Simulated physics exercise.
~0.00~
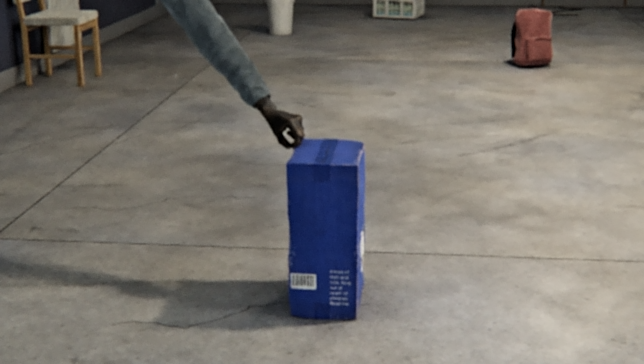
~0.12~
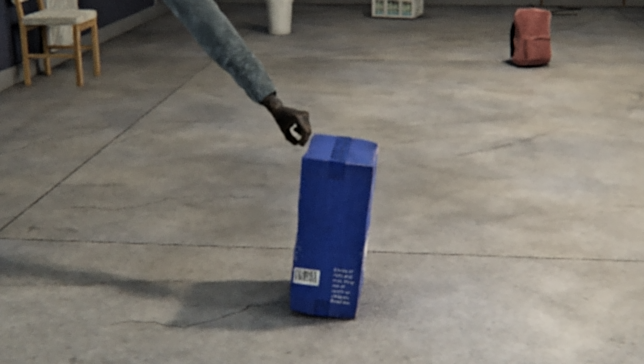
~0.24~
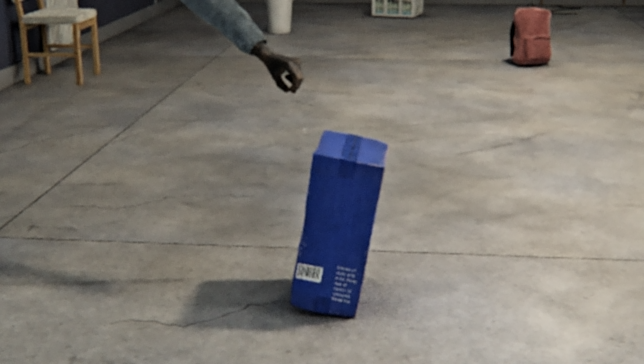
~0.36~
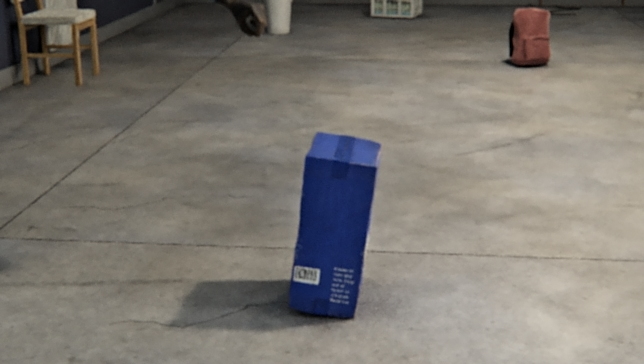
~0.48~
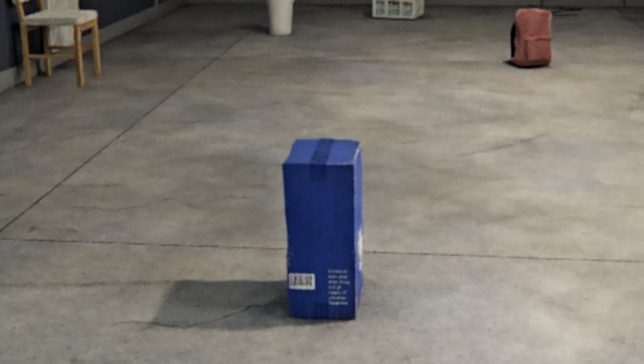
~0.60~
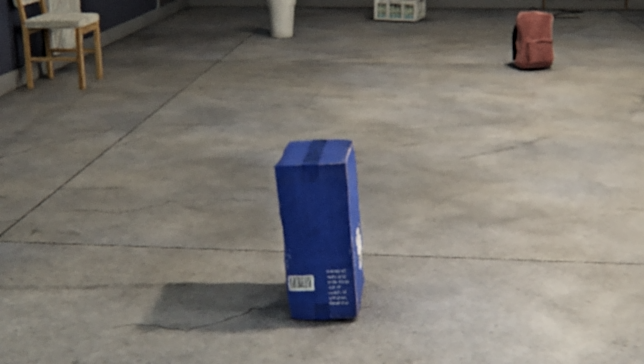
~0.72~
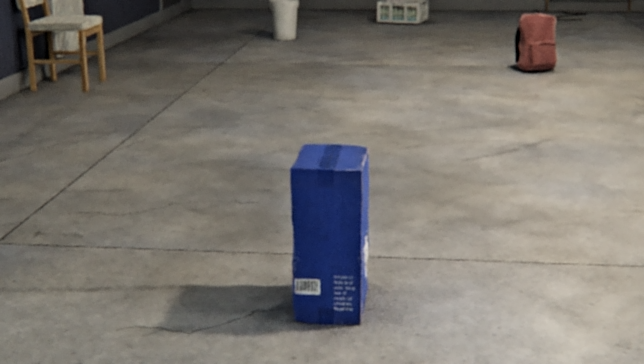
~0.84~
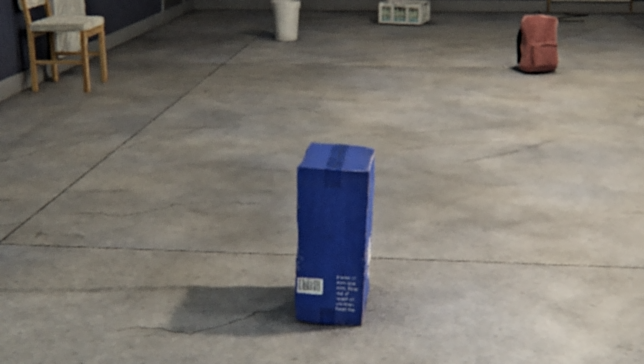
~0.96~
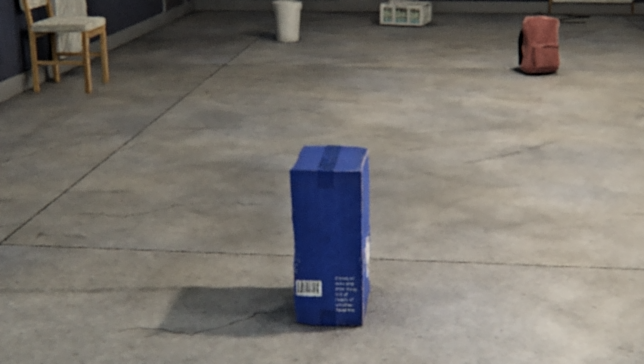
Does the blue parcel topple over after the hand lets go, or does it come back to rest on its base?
The blue parcel comes back to rest on its base. It rocks a little after the hand leaves and ends up standing upright.
